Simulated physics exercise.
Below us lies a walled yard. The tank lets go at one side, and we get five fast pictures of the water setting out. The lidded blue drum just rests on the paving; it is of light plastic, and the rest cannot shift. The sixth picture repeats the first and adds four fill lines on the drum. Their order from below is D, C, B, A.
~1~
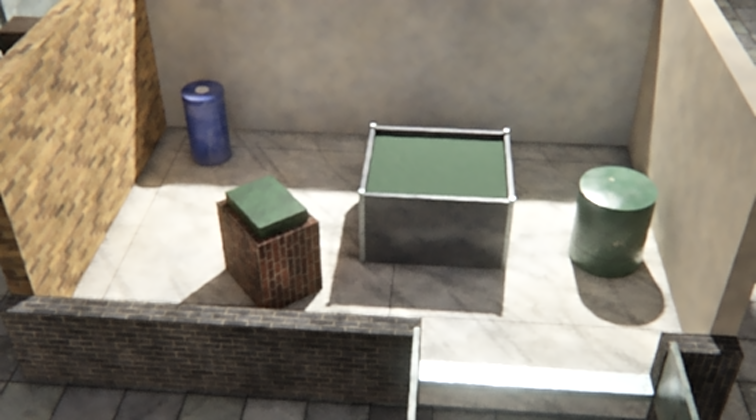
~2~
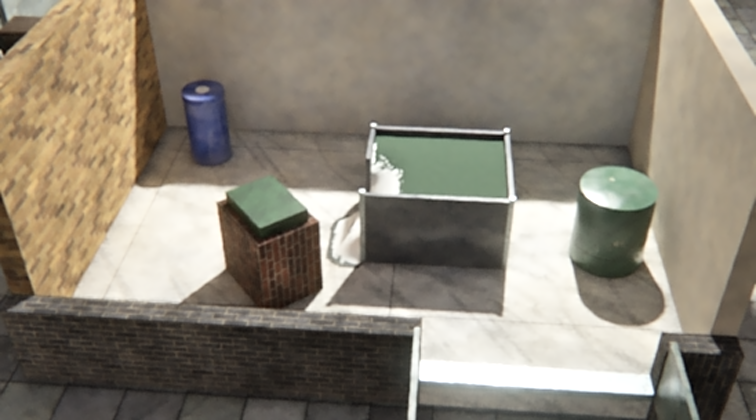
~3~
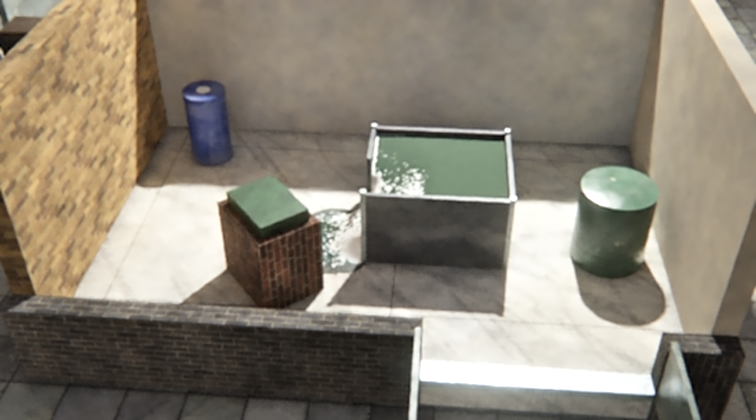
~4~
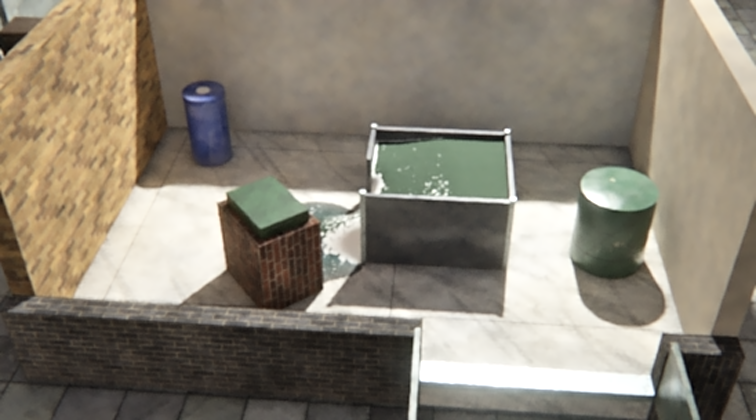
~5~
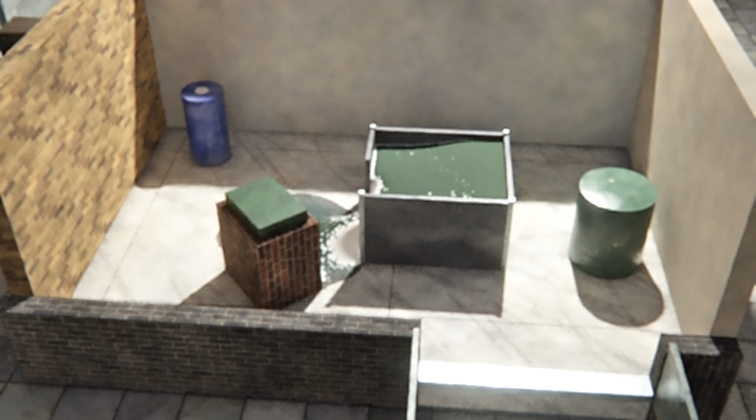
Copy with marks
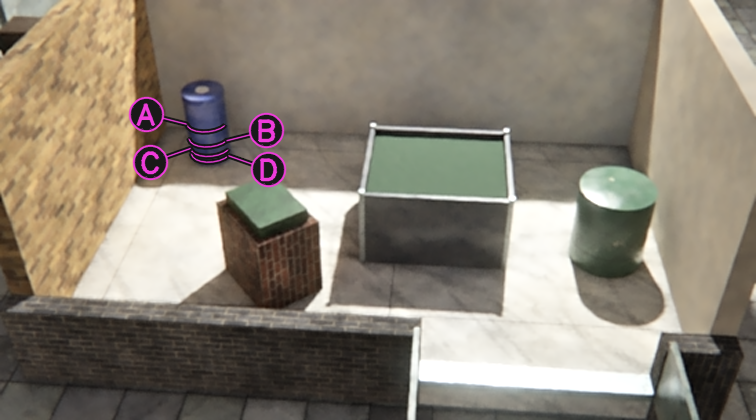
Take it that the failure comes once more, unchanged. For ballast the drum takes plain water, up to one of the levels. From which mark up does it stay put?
That is mark B.
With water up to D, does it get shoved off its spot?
Yes, it does.
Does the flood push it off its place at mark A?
No, that is safe.
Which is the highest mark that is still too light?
C it is.
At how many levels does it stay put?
Two of the four.
On the marked copy, A at (202, 131); B at (204, 147); C at (205, 156); D at (206, 162); from the bottom up D, C, B, A.
For mark A, it does not move.
For mark B, it does not move.
For mark C, it is pushed about its own width away.
For mark D, it is pushed about 4 times its own width away.
